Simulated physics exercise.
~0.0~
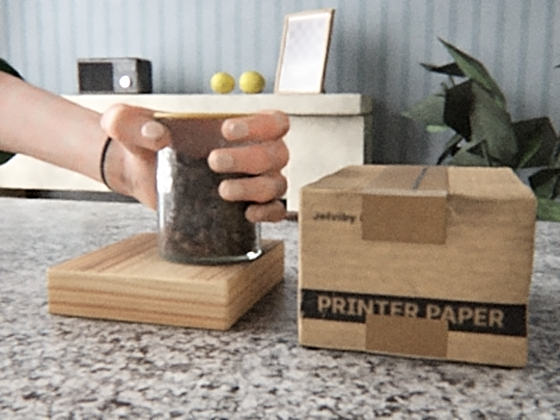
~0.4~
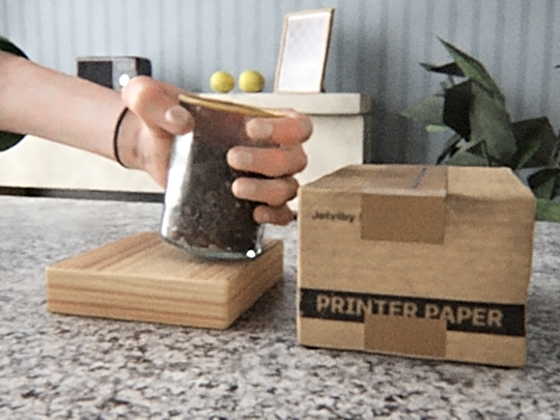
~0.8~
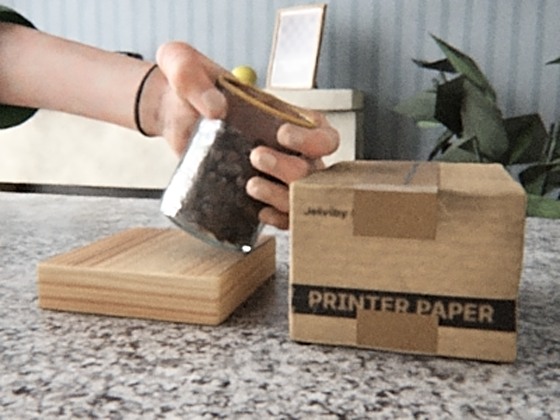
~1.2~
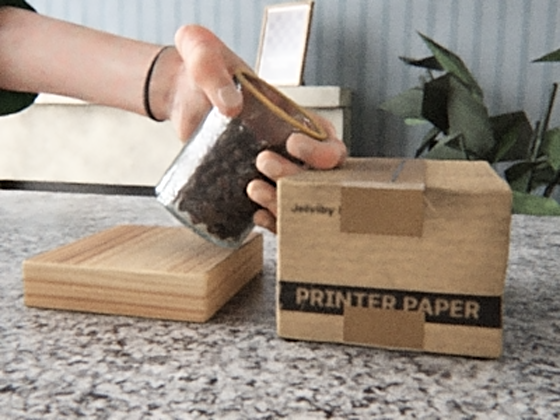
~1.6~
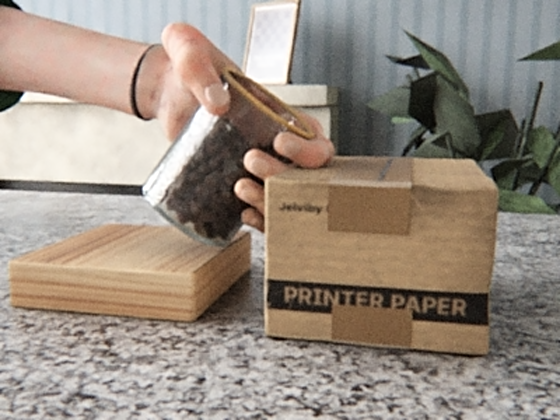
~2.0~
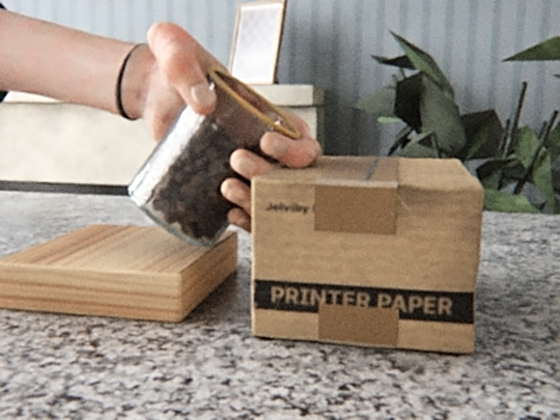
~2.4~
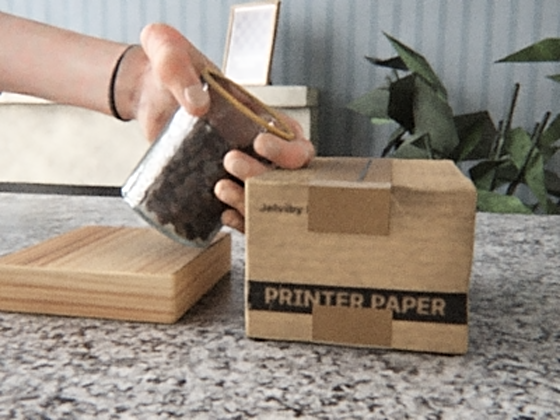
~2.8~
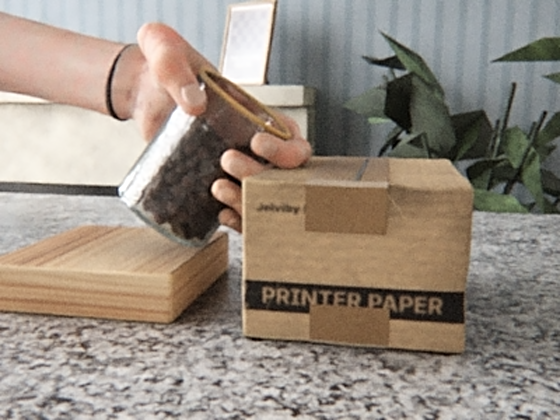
In the video, a hand lifts a glass jar of dark contents from a wooden block and tilts it toward a cardboard box labelled printer paper, as the view shifts slightly right. The jar ends held leaning against the box, its contents still inside.
